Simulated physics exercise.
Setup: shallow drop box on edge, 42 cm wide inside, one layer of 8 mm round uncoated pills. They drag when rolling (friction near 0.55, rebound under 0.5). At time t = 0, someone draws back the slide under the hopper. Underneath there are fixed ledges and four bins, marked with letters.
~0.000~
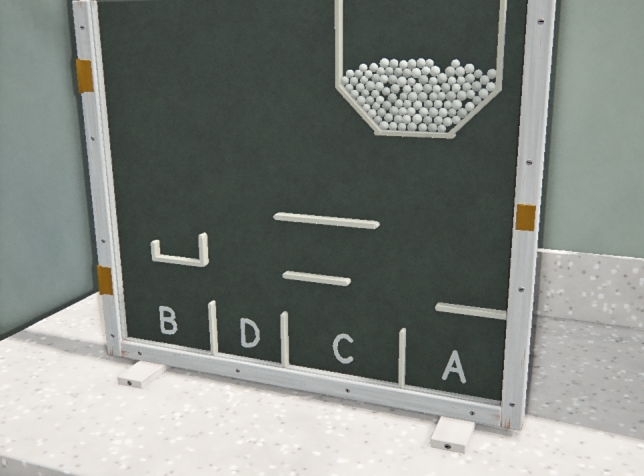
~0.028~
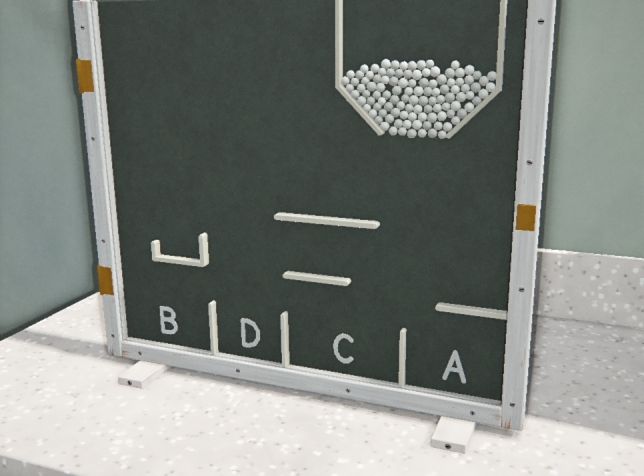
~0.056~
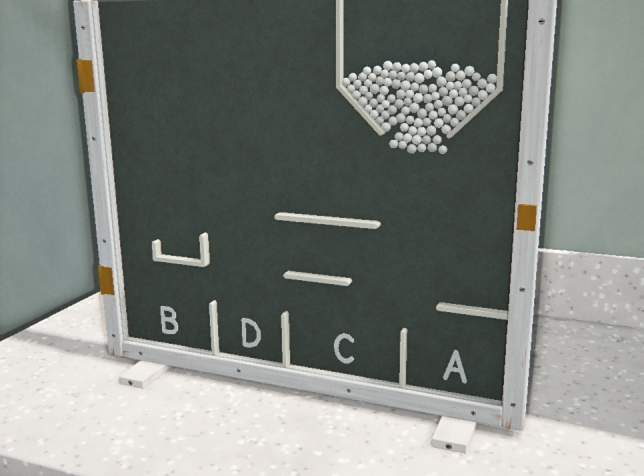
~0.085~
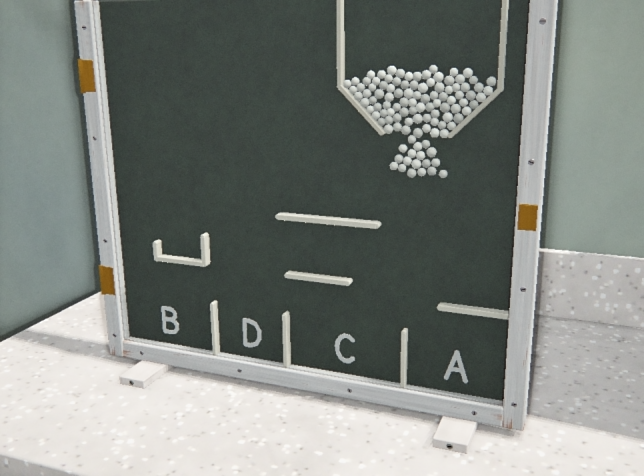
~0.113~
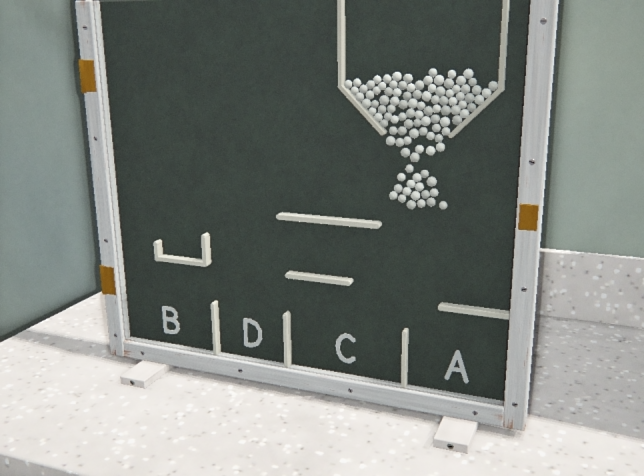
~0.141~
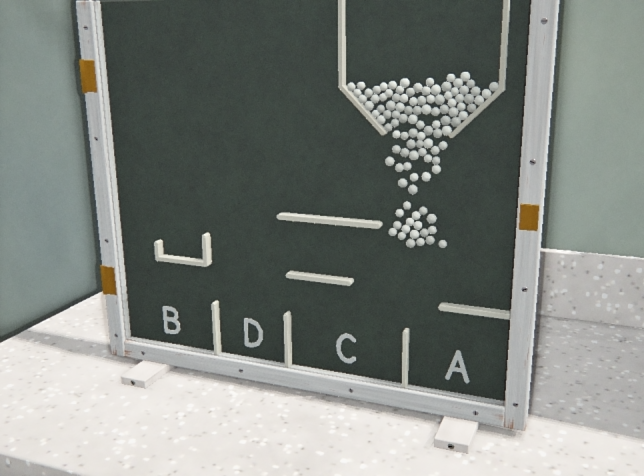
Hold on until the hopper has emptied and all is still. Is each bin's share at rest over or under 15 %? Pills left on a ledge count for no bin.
A: Over; B: Under; C: Over; D: Under 15 %.
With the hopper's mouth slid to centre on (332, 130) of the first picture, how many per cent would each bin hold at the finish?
Bin A: 20; bin B: 5; bin C: 5; bin D: 25.
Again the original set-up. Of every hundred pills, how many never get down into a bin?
Estimate: Around 0 per cent.
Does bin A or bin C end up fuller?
That would be bin A.
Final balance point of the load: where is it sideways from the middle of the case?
It sits around 12 cm right of centre.
After 0.24 s 75 % have left the hopper; down in the bins, A 10 %, C 10 %.
After 0.34 s 95 % have left the hopper; down in the bins, A 35 %, C 25 %.
At rest by 1.5 s, A 55 %, B 0 %, C 40 %, D 0 %.
